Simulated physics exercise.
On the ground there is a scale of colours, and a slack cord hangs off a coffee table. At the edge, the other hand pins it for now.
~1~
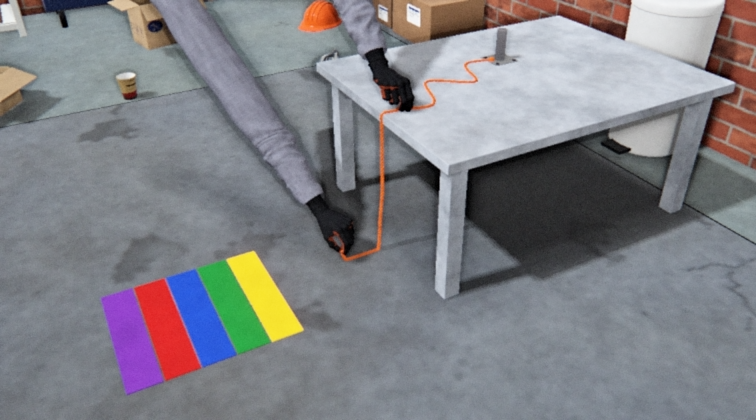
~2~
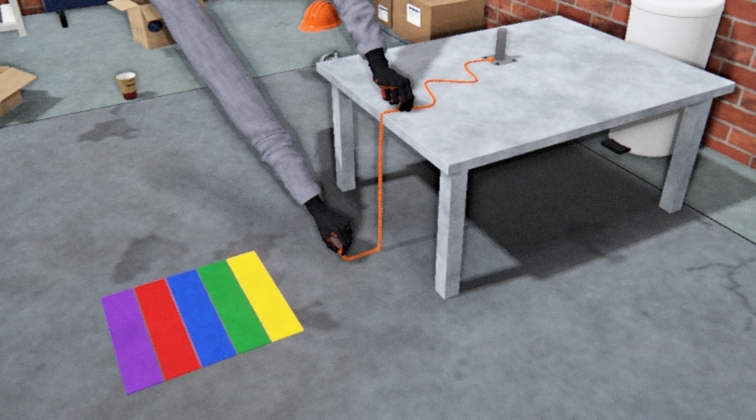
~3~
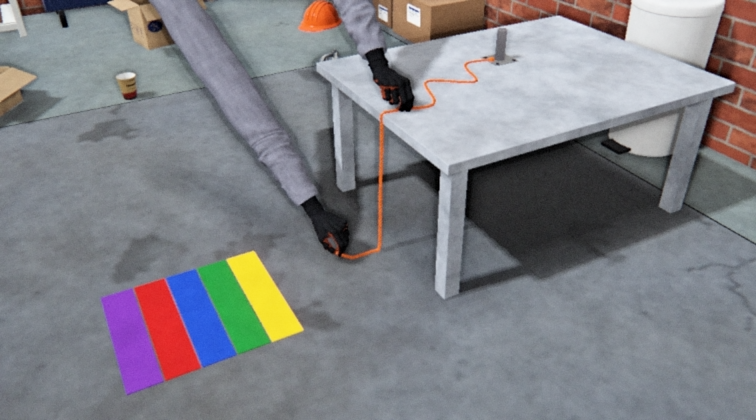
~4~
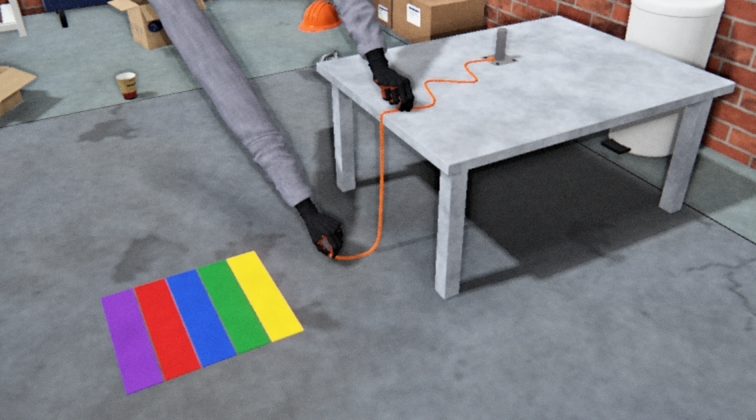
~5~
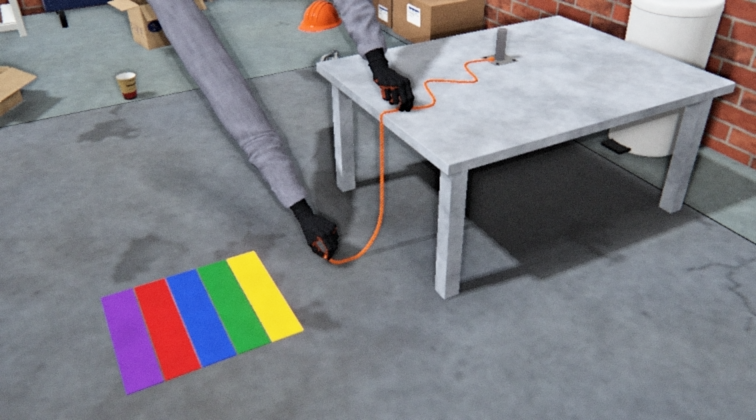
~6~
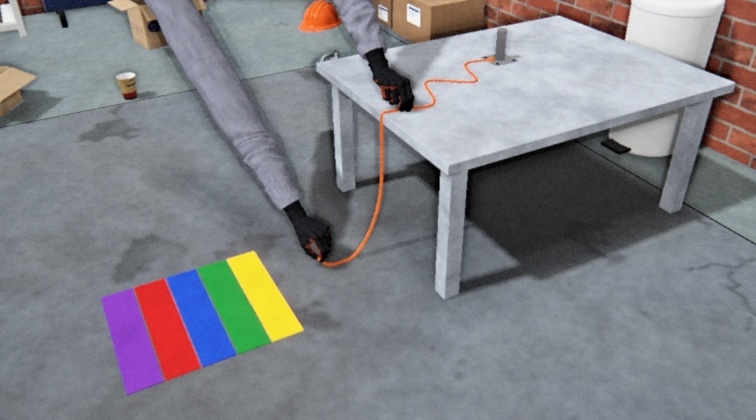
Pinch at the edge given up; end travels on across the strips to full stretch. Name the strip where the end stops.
Red.
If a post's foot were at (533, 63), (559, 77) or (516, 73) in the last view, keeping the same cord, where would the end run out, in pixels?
Going by the last picture, roughly (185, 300), (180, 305) and (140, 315).
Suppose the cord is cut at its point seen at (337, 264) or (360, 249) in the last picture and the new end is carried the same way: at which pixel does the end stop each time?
Try one: (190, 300); try two: (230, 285).
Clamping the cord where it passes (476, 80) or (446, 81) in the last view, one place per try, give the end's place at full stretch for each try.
Estimates in sequence: (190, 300) then (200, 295).
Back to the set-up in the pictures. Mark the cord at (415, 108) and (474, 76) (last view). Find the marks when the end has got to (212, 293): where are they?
Roughly (364, 145) for one and roughly (448, 76) for the other.
Early on, end near (212, 293); over green.
Midway, end near (177, 304); over red.
At the end of the slack, end near (155, 312); over red. The red one.
